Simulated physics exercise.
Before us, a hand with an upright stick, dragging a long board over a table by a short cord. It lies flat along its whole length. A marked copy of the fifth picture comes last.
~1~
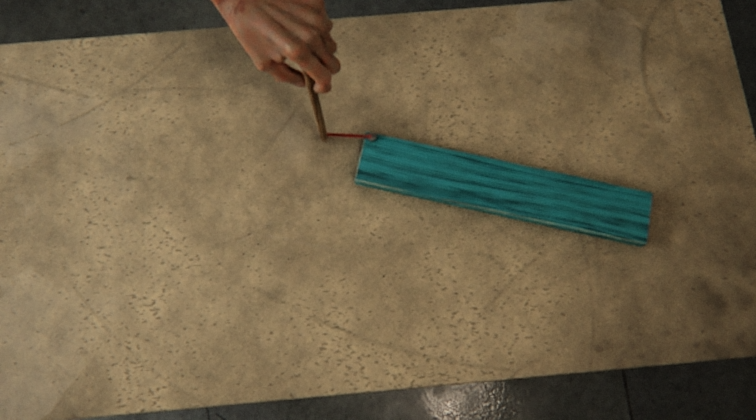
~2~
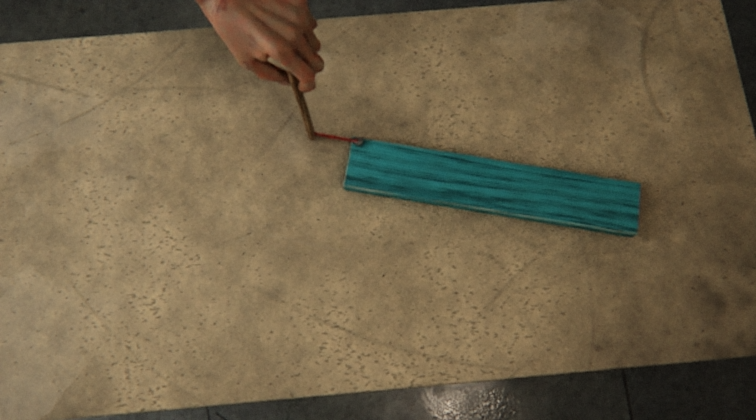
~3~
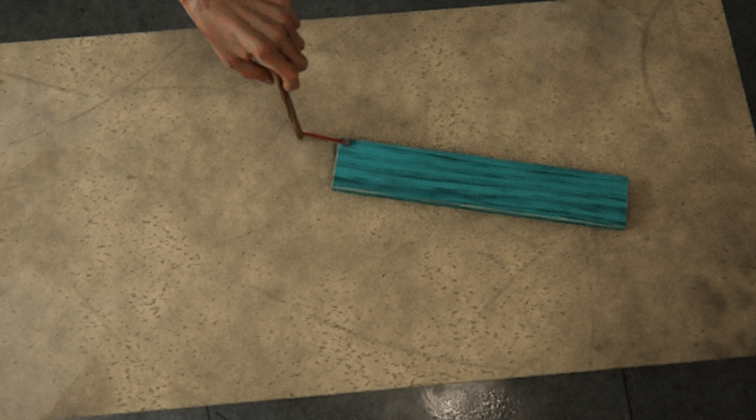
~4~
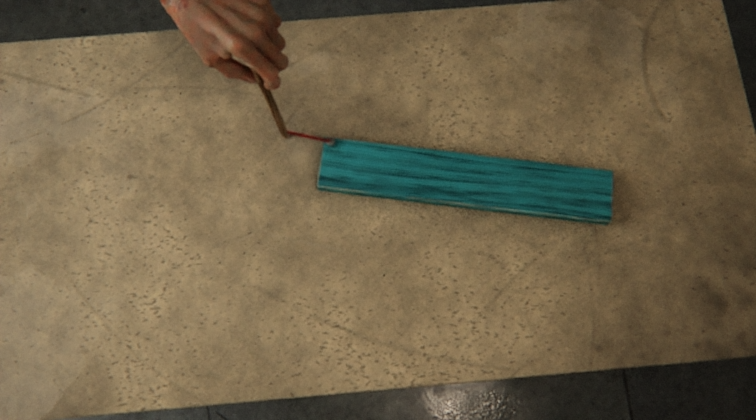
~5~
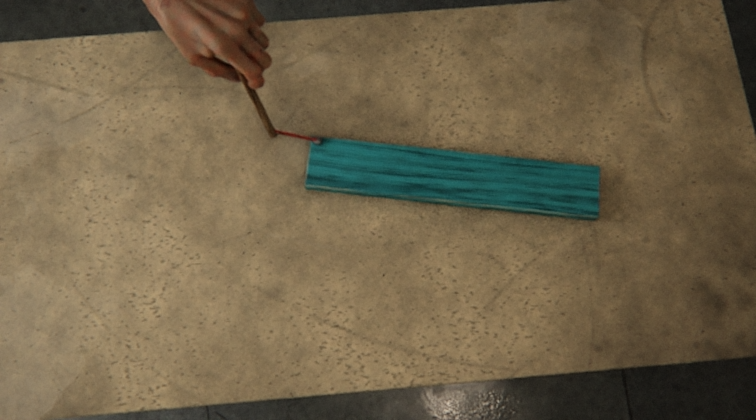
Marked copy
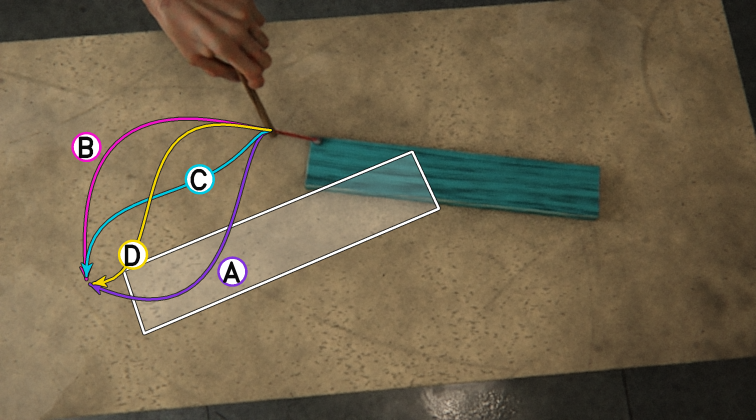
The clip opens with a hand holding an upright stick, joined by a short reddish cord to the upper left corner of a long turquoise board lying flat on a mottled tan table. The hand moves left, dragging the board a short way across the surface, and the board's slant levels slightly.
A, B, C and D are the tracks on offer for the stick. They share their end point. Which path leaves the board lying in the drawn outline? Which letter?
Take A.
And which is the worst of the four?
Path B.
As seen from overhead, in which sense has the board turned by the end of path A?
It turns anticlockwise.
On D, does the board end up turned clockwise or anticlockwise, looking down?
On that path, anticlockwise.
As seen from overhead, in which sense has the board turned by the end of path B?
On that path, anticlockwise.
On the marked copy, A from (271, 130) via (220, 251) to (89, 284); B from (271, 130) via (124, 136) to (86, 280); C from (271, 130) via (172, 191) to (86, 276); D from (271, 130) via (159, 170) to (93, 284); the outline at (283, 239).
Taking A. A third of the way, foot of the stick (234, 218), middle of the board (420, 186).
Two thirds of the way, foot of the stick (172, 297), middle of the board (356, 221).
When it is over, foot of the stick (88, 283), middle of the board (283, 239); it lies in the outline.
As for the rest, B leaves its middle at (257, 182); C leaves its middle at (269, 205); D leaves its middle at (273, 207).
